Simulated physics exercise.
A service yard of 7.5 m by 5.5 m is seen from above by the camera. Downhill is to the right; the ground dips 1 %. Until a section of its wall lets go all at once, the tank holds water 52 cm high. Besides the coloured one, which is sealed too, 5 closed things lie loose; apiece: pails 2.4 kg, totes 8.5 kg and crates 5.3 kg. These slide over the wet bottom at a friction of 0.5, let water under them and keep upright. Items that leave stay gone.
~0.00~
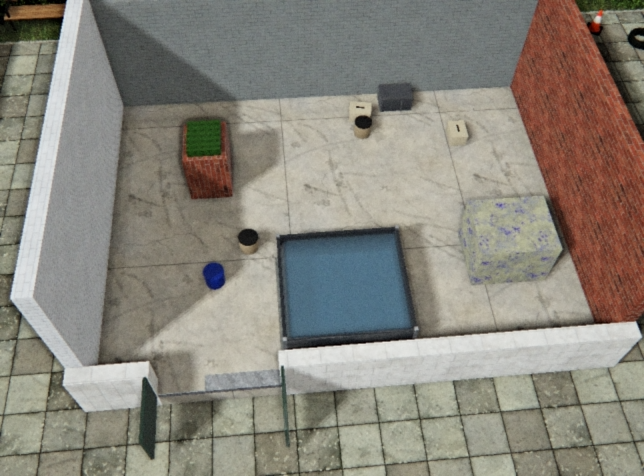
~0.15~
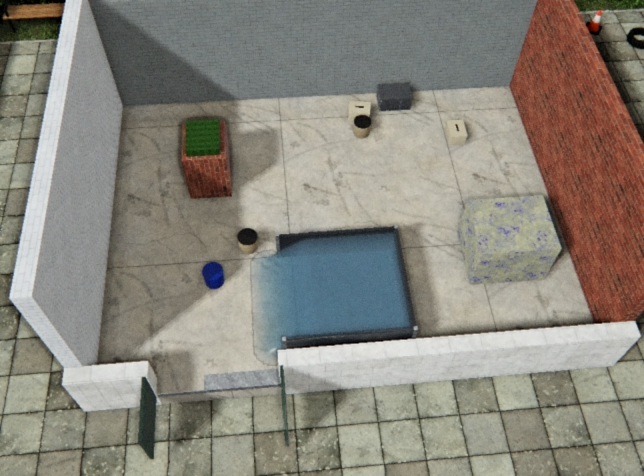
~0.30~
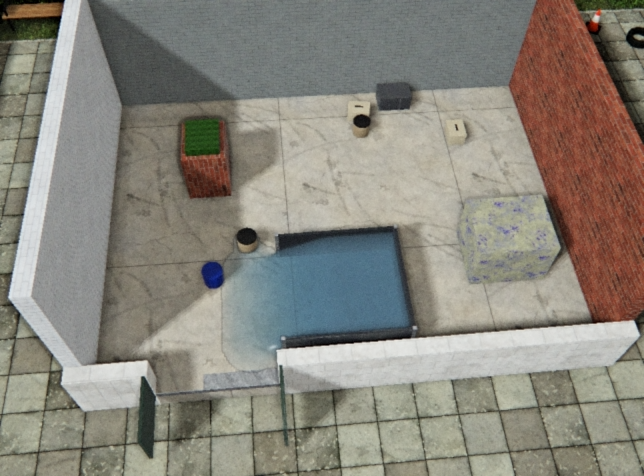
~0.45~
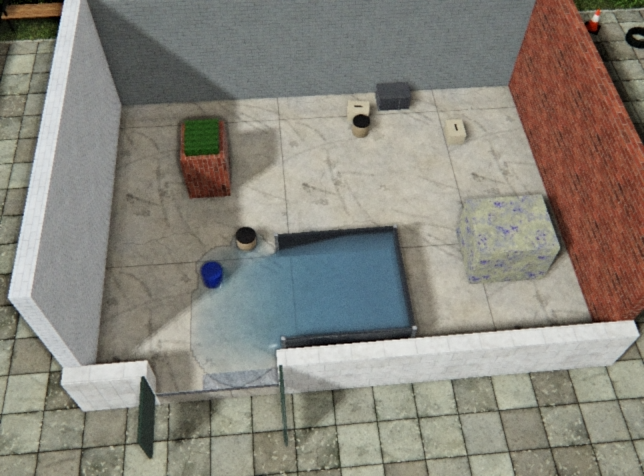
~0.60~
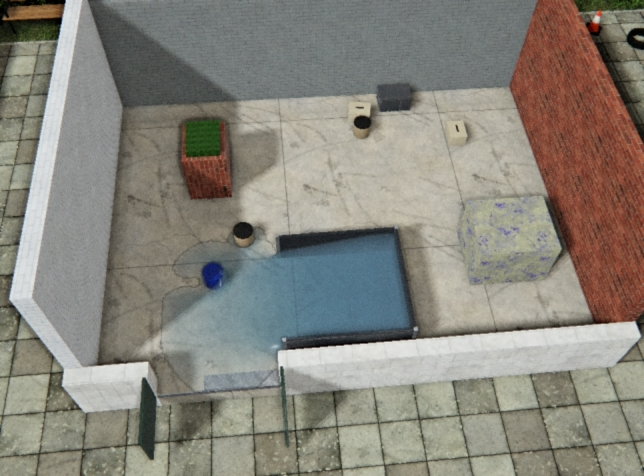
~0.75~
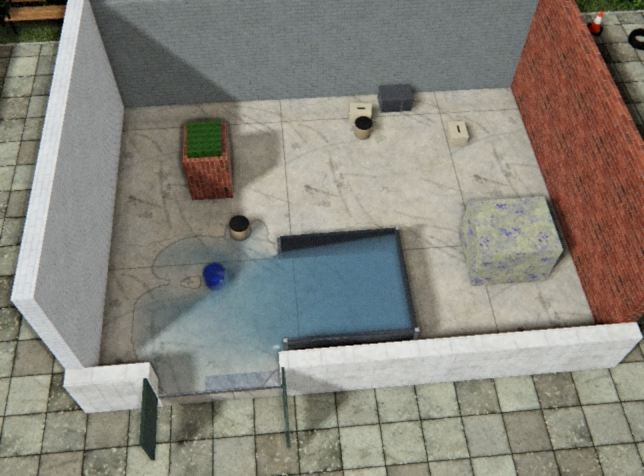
Water spreads leftward out of the open left side of a rectangular tank across the walled yard's pale floor, passing around a blue pail that stays in place, while a small dark-topped container nearby shifts slightly.
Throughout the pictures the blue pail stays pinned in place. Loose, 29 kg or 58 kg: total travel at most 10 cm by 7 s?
Heavier needed.
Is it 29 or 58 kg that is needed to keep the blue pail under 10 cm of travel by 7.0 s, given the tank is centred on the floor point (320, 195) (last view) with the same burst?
Then, in short, the light one works.
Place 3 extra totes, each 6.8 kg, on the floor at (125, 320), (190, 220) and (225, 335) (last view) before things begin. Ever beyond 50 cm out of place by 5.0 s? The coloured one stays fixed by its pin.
Each in turn: Further than that, further than that, further than that.
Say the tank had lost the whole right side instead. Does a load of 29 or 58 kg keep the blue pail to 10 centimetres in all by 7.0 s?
In that case the lower weight is enough.
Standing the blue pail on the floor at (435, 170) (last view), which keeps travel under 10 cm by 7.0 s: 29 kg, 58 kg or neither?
Going by the scene, the lighter weight suffices.
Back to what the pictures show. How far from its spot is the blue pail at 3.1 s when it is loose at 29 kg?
About 40 cm.
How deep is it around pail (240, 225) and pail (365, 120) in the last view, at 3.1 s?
First roughly 2 cm, second roughly 0 cm.
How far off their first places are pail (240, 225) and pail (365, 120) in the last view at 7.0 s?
So the first is off by 250 centimetres, the second by 140 centimetres.
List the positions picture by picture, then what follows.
The blue pail at (213, 271), on the bottom; 3.1 m2 under water; 0 of 6 have shifted, in the first picture.
The blue pail at (212, 271) rests on the ground; water covers 3.9 m2; 0 of 6 have shifted, in the second picture.
The blue pail at (212, 271) rests on the ground; water covers 4.9 m2; 0 of 6 have shifted, in the third picture.
The blue pail at (211, 271), on the bottom; water covers 5.9 m2; 0 of 6 have shifted, in the fourth picture.
The blue pail at (212, 272) rests on the ground; water covers 7.0 m2; 1 of 6 have shifted, in the fifth picture.
The blue pail at (214, 272) rests on the ground; 8.2 m2 under water; 1 of 6 have shifted, in the sixth picture.
After 1.4 s the blue pail would be 20 cm from its start with 29 kg and 0 cm from its start with 58 kg; 13 cm of water round it then.
After 3.1 s the blue pail would be 38 cm from its start with 29 kg and 0 cm from its start with 58 kg; 5 cm of water round it then.
After 4.9 s the blue pail would be 38 cm from its start with 29 kg and 0 cm from its start with 58 kg; 7 cm of water round it then.
After 7.0 s the blue pail would be 38 cm from its start with 29 kg and 0 cm from its start with 58 kg; 4 cm of water round it then.
